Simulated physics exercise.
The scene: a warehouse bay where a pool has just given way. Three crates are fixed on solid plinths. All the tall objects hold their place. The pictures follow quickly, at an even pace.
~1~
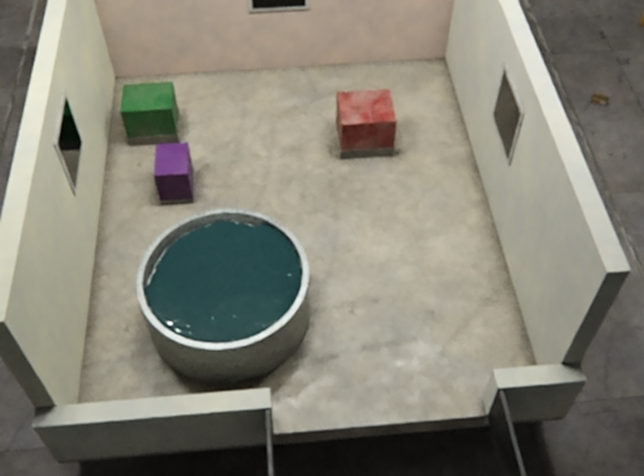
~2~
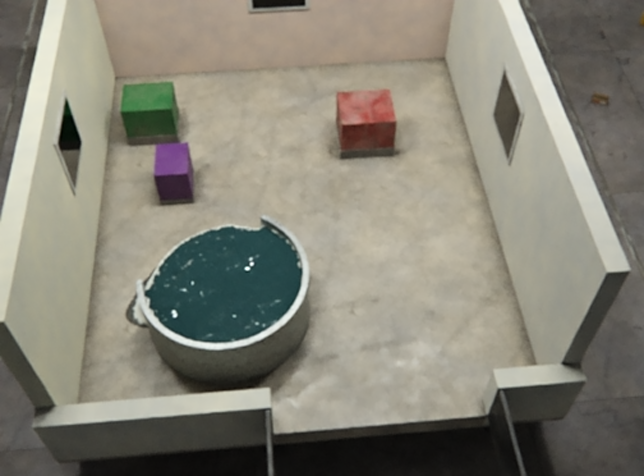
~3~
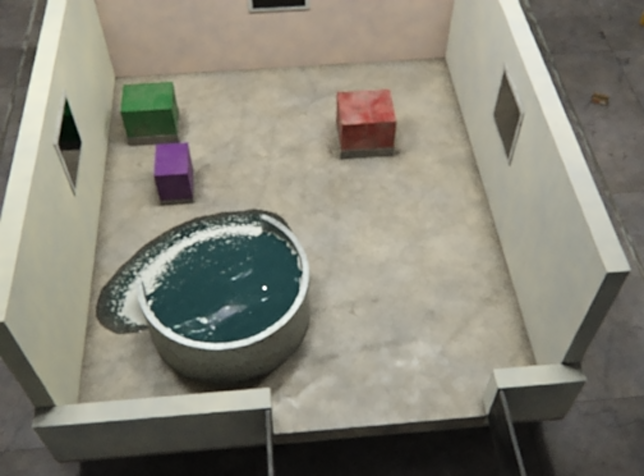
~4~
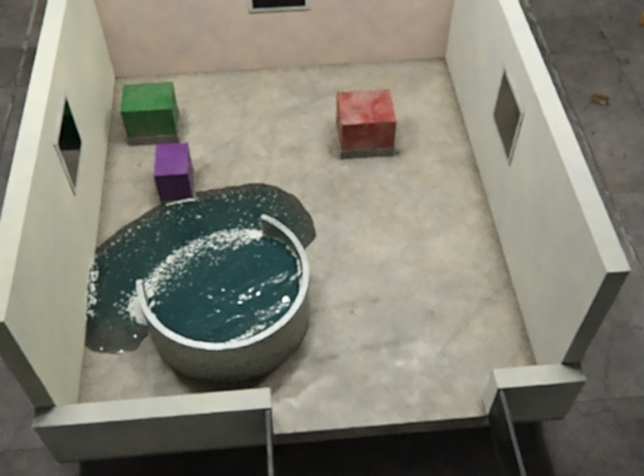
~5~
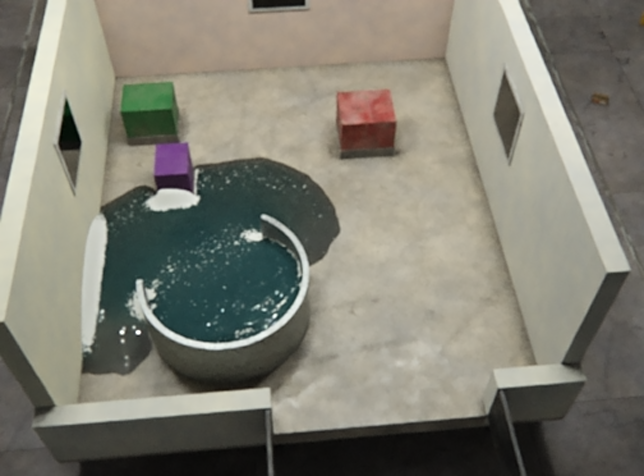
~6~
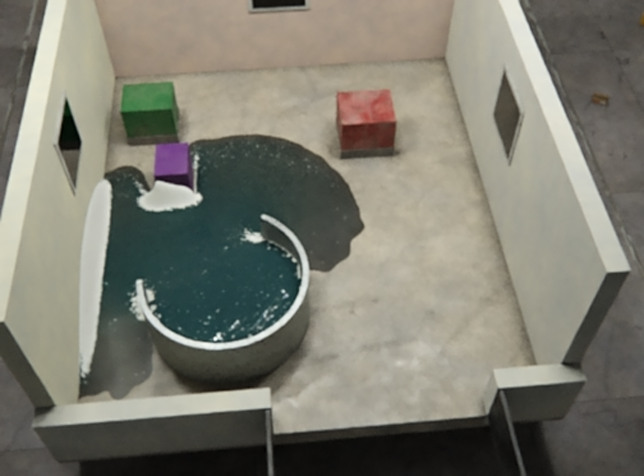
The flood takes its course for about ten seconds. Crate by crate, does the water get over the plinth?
In the end: The red crate is wetted; the purple crate is wetted; the green crate is wetted.
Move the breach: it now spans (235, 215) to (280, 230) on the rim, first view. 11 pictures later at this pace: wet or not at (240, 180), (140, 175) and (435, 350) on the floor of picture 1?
One after the other: Flooded, no water, free of water.
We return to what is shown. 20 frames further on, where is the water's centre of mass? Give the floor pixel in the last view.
Close to (235, 182).
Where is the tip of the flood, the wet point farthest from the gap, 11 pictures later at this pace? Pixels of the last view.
Near (404, 62).
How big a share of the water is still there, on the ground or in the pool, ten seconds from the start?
Some 88 per cent.
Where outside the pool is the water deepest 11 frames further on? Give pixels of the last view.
At about (115, 86).
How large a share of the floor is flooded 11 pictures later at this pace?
Some 50 per cent.
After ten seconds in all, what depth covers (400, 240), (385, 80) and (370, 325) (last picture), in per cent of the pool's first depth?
In that order: 8, 8 and 10 per cent.
A moment on, water covers 45 % of the floor; the red crate water round its plinth, the purple crate water round its plinth, the green crate water round its plinth.
Next, water covers 50 % of the floor; the red crate water round its plinth, the purple crate water round its plinth, the green crate water round its plinth.
Then, water covers 65 % of the floor; the red crate water round its plinth, the purple crate water round its plinth, the green crate water round its plinth.
Later, water covers 95 % of the floor; the red crate water round its plinth, the purple crate water round its plinth, the green crate water round its plinth.
In the end, water covers 100 % of the floor; the red crate was topped, the purple crate was topped, the green crate was topped.
